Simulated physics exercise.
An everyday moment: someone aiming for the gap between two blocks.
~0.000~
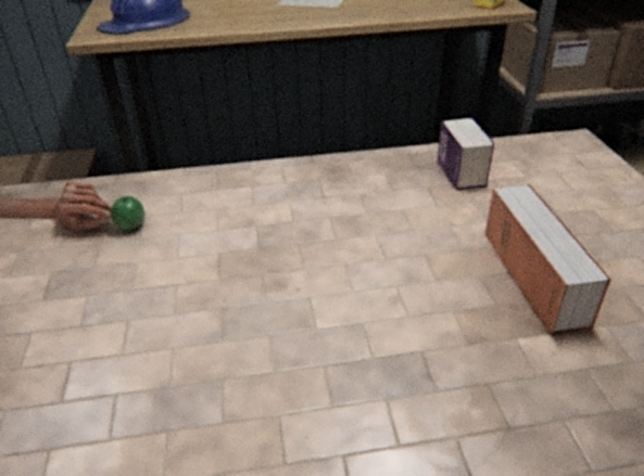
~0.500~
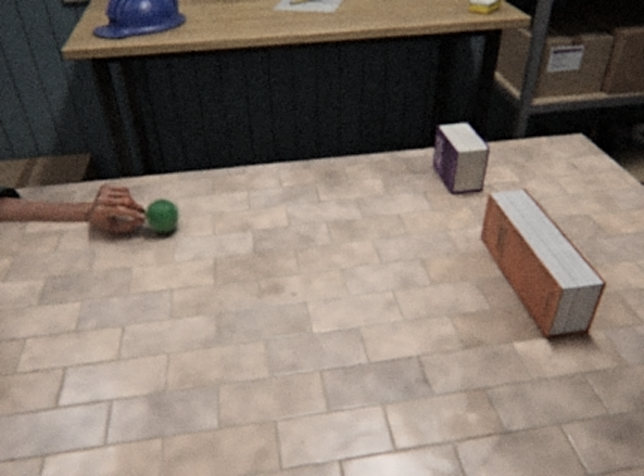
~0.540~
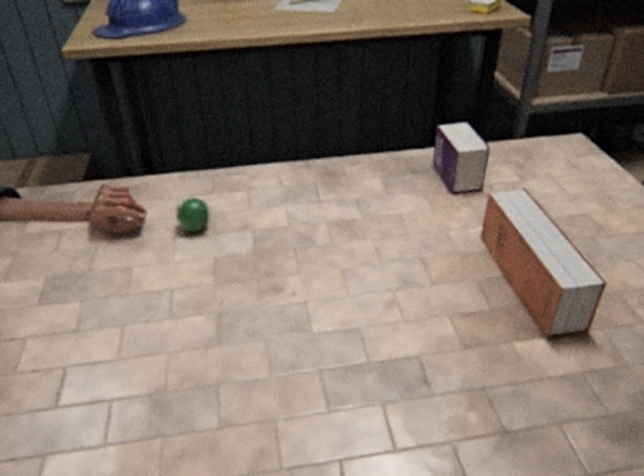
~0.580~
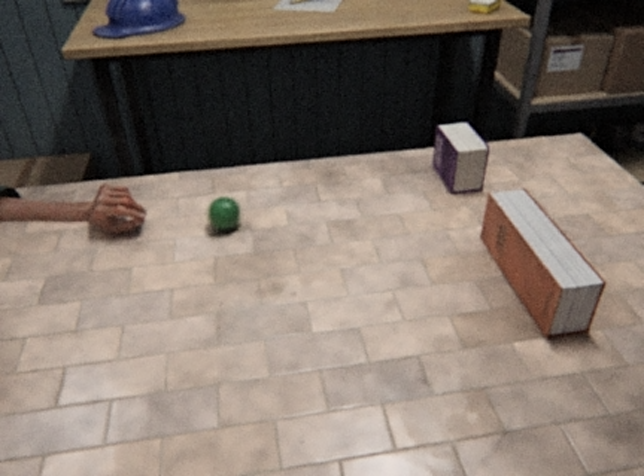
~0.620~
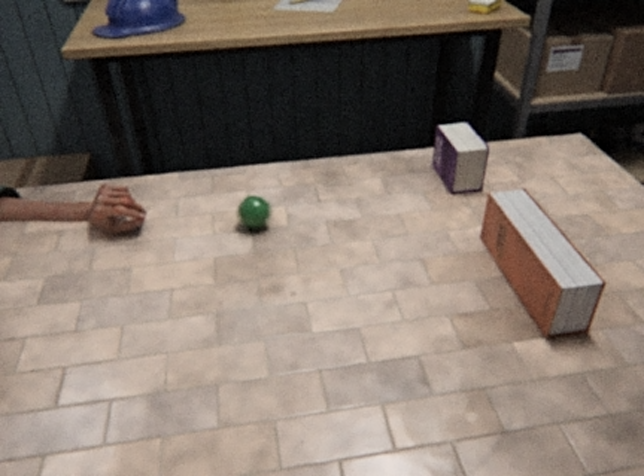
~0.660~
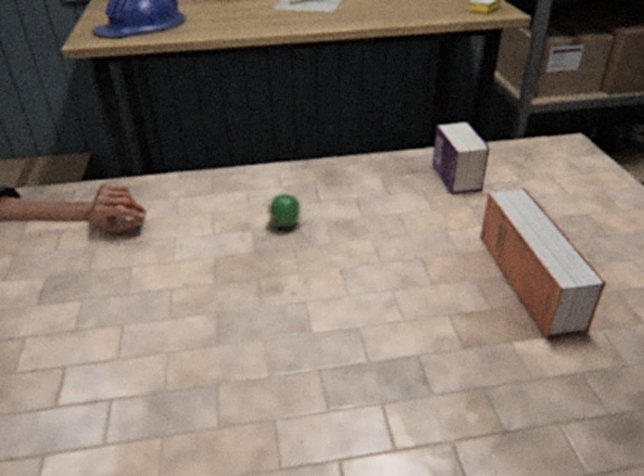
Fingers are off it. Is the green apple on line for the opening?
As it turns out, the green apple passes through its gap.
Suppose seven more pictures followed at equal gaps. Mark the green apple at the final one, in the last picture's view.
At about (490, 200).
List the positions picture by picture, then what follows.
The first frame shows green apple (128, 213) under the hand; orange book (539, 253).
The second frame shows green apple (163, 216); purple book (459, 157).
The third frame shows green apple (194, 215); orange book (535, 257).
The fourth frame shows green apple (224, 213); purple book (459, 157).
The fifth frame shows green apple (255, 212); orange book (534, 257).
The sixth frame shows green apple (285, 211); purple book (459, 157).
By 1.06 s, green apple heading on near (580, 199).
By 1.56 s, green apple heading on.
When it is over (2.3 s), the green apple gets between the blocks.
